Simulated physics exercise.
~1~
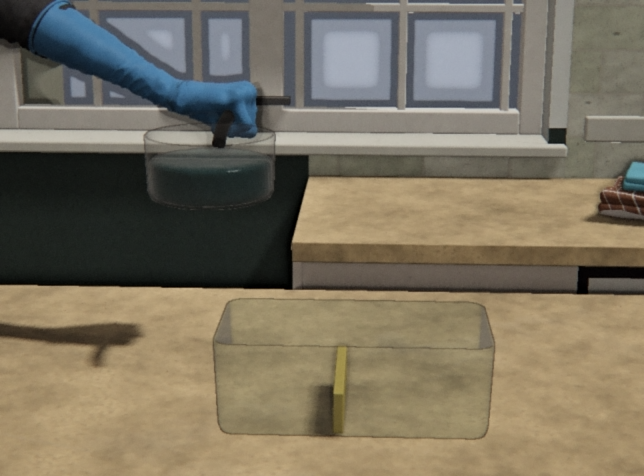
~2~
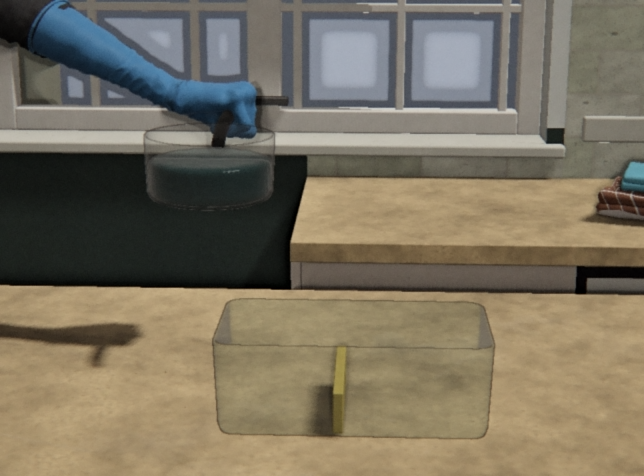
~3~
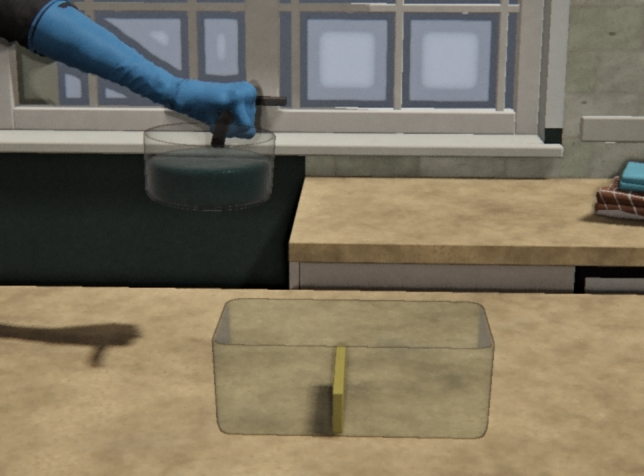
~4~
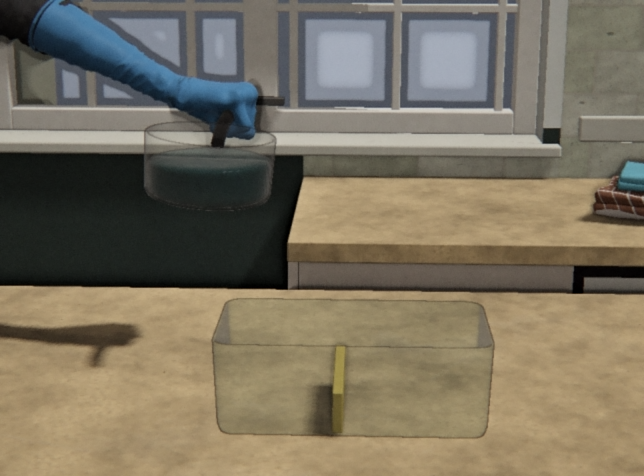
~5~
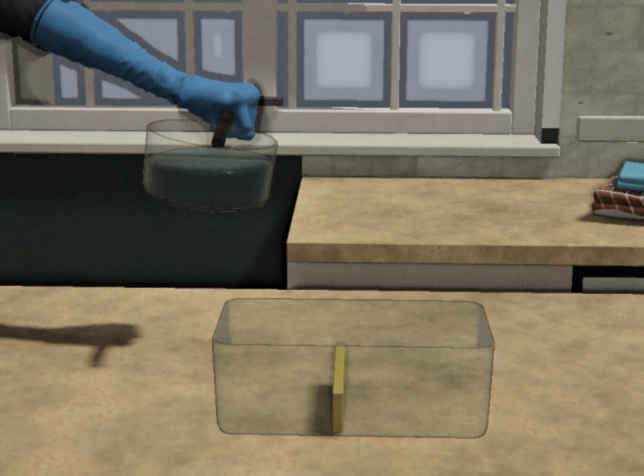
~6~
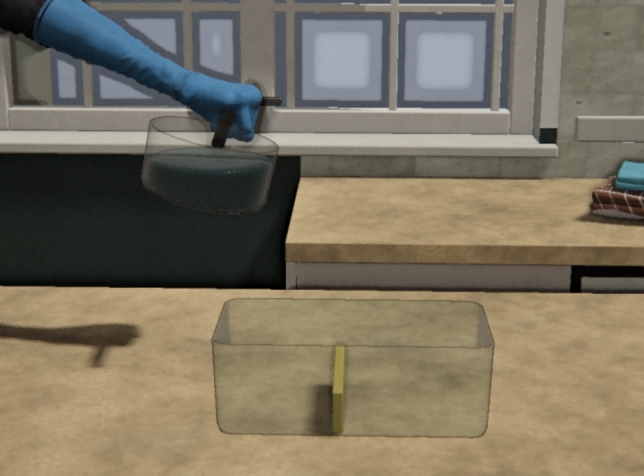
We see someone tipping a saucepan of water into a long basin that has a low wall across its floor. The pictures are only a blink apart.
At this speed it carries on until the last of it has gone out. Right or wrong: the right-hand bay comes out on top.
Wrong, the left bay does.
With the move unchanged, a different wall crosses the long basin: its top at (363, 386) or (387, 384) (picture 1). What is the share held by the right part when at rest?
It would come to roughly 15 per cent the first time and roughly 10 per cent the second.
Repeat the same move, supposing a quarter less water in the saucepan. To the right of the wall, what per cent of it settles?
It works out near 10 percent.
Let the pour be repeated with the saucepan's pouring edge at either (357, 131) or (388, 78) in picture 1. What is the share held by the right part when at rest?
Start one gives close to 90 percent, start two close to 85 percent.
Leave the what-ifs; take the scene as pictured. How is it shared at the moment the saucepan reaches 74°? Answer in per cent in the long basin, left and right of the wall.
Near 5 on the left, 0 on the right.
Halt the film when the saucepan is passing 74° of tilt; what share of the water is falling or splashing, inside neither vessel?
40 per cent.
A moment on, the tilt is 74° and 54 per cent is still to pour, 6 is left of the wall and 0 right of it.
Next, the tilt is 112° and 6 per cent is still to pour, 53 is left of the wall and 27 right of it.
Then the tilt is 118° and 0 per cent is still to pour, 70 is left of the wall and 28 right of it.
Later the tilt is 118° and 0 per cent is still to pour, 70 is left of the wall and 28 right of it.
Finally, 70 per cent lies left of the wall, 28 right of it and 2 outside.
